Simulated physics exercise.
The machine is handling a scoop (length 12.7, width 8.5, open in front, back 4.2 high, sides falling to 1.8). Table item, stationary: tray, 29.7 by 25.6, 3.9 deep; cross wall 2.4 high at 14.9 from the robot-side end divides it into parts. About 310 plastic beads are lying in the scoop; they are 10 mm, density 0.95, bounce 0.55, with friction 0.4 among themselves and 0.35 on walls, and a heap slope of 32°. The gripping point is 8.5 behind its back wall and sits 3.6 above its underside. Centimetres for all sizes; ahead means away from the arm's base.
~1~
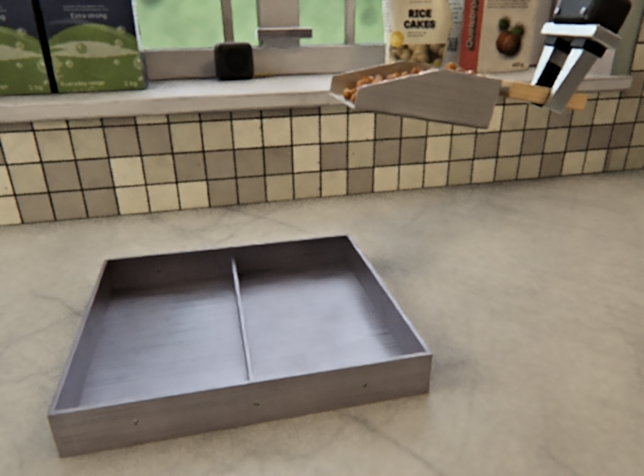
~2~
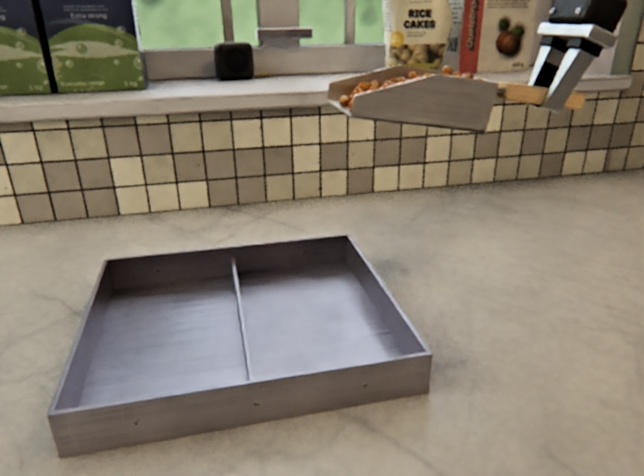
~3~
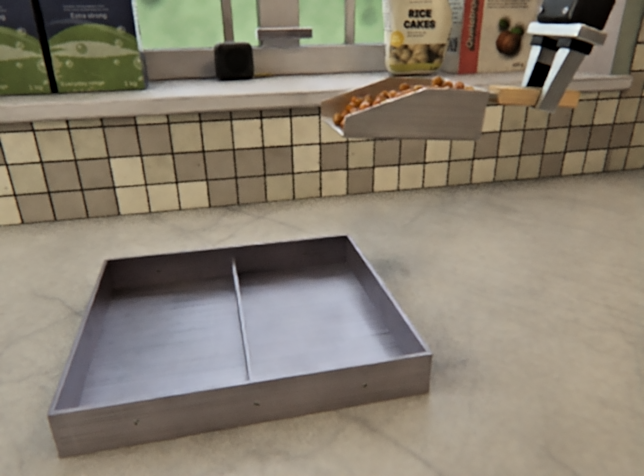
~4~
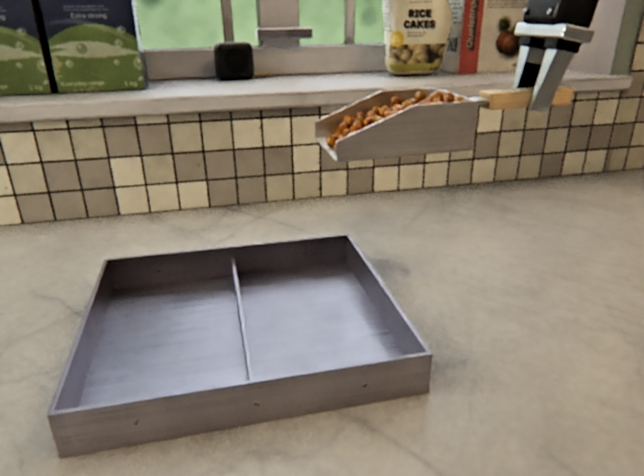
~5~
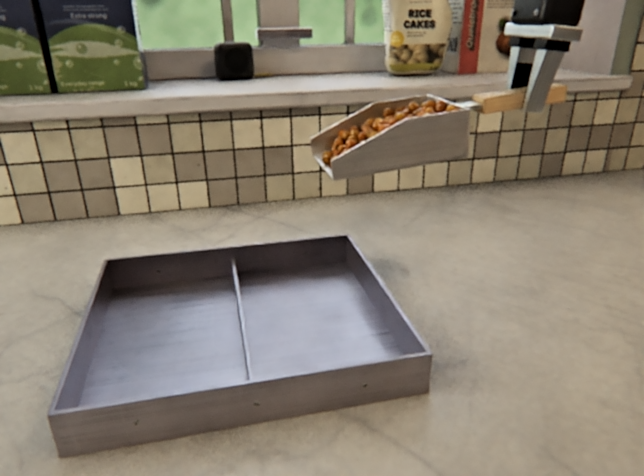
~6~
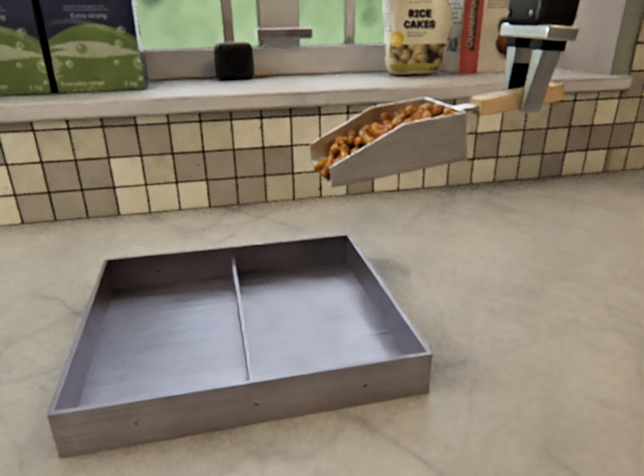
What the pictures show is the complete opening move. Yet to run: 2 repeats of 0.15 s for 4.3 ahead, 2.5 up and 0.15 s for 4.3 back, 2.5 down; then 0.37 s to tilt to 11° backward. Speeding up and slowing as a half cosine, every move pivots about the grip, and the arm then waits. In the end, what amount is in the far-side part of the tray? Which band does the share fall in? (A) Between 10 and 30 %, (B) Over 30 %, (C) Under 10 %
Over 30 %.
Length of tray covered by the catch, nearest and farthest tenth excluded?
It covers about 22 centimetres.
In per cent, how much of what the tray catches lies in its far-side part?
I'd put that share at around 40 per cent.
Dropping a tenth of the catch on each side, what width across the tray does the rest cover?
About 20 cm.
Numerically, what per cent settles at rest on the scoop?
My estimate would be some 5 percent.
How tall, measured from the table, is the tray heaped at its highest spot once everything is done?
Some 2.5 cm up.
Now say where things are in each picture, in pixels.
In the first frame, the scoop floor at (417, 109), tilted 11° backward; upper third of the load around (426, 83), from x 345 to 485, top at y 70; 309 on the scoop.
In the second frame, the scoop floor at (414, 114), tilted 9° backward; upper third of the load around (425, 87), from x 345 to 485, top at y 70.
In the third frame, the scoop floor at (408, 125), tilted 5° backward; upper third of the load around (423, 98), from x 340 to 475, top at y 80.
In the fourth frame, the scoop floor at (401, 139), level; upper third of the load around (421, 112), from x 330 to 465, top at y 95.
In the fifth frame, the scoop floor at (397, 150), tilted 5° forward; upper third of the load around (418, 121), from x 325 to 460, top at y 105.
In the sixth frame, the scoop floor at (396, 155), tilted 7° forward; upper third of the load around (417, 125), from x 320 to 455, top at y 110; 309 on the scoop.
Then, 0.39 s on, tilted 7° forward, highest piece 21 above the table; 113 on the scoop, 91 in the robot-side part, 74 in the far-side part, 31 in flight or on a rim.
Then, 0.78 s on, tilted 1° backward, highest piece 21 above the table; 175 in the robot-side part, 116 in the far-side part, 11 on the scoop, 7 in flight or on a rim.
Then, 1.17 s on, tilted 11° backward, highest piece 24 above the table; 184 in the robot-side part, 117 in the far-side part, 8 on the scoop.
Then, 2.22 s on, tilted 11° backward, highest piece 22 above the table; 183 in the robot-side part, 118 in the far-side part, 8 on the scoop.
In the end, 183 in the robot-side part, 118 in the far-side part, 8 on the scoop. That is 38 % in the far-side part of the tray.
